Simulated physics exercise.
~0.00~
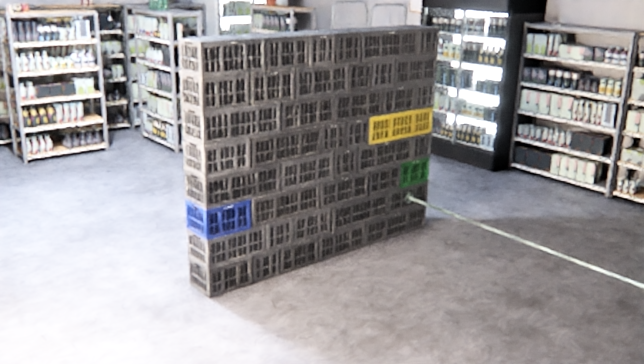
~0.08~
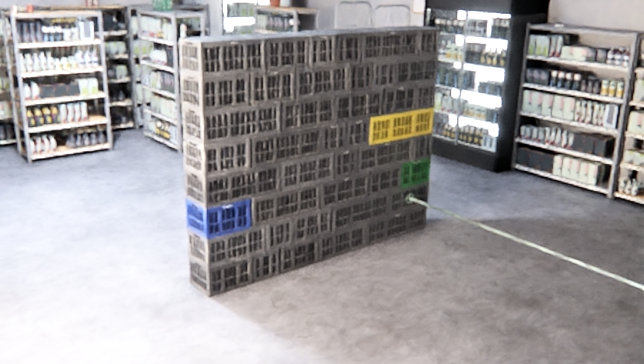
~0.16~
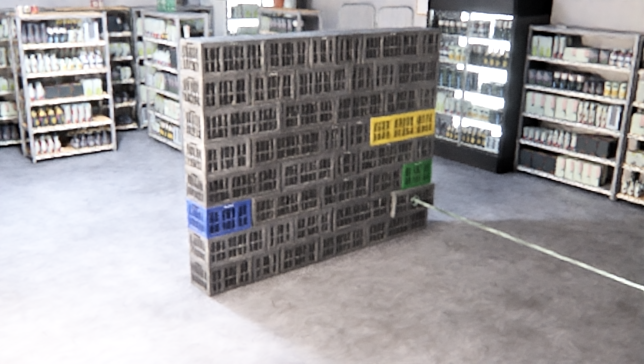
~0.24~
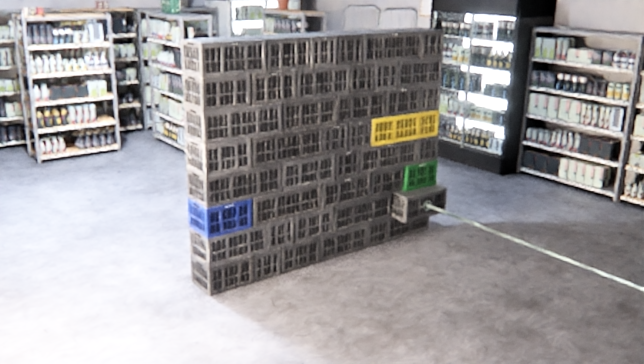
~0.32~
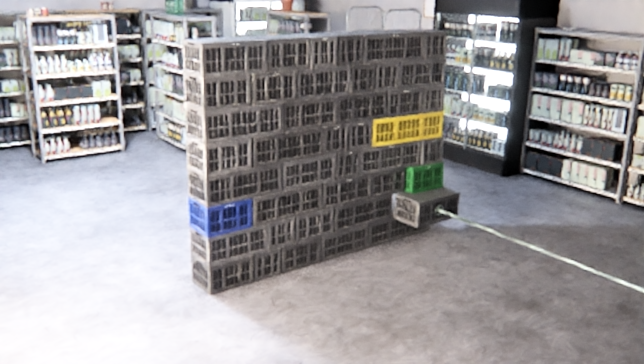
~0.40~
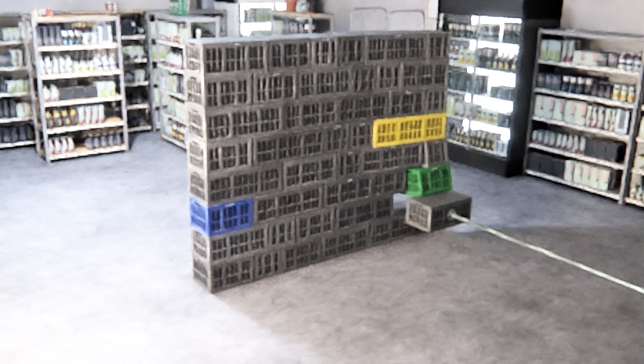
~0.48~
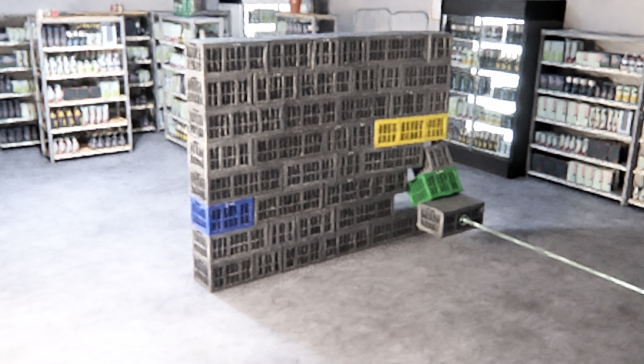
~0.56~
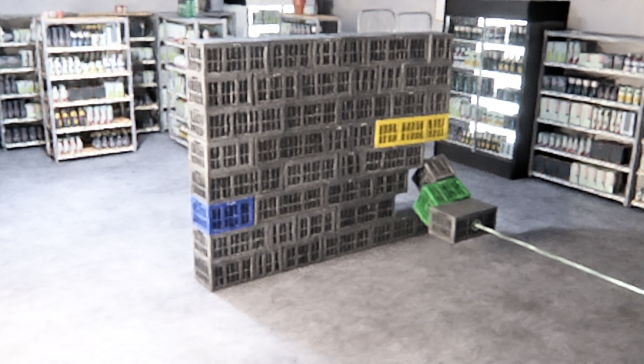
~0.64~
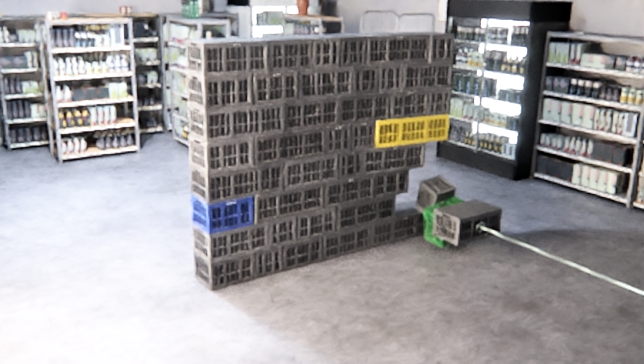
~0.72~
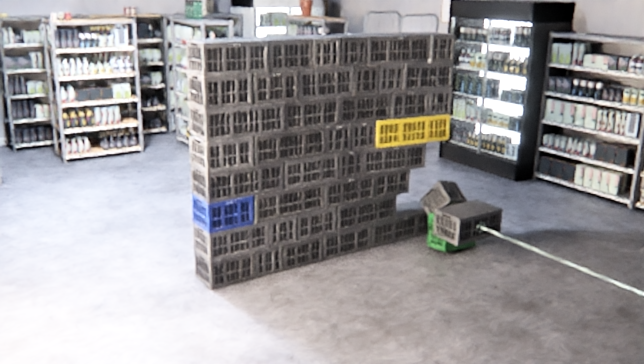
In a shop-like room with a grey floor, seen from slightly above with a slow sideways drift, shelves of bottles and a lit cabinet stand behind a wall of stacked grey crates. A blue crate sits low at the left end, a yellow one higher at the right, and a green one below it. A thin pale arm draws a grey crate out rightward from beneath the green one. The green crate and a grey one above it tilt, then tumble down beside the pulled crate. The green crate ends on its side, while the blue and yellow crates remain in the standing wall.
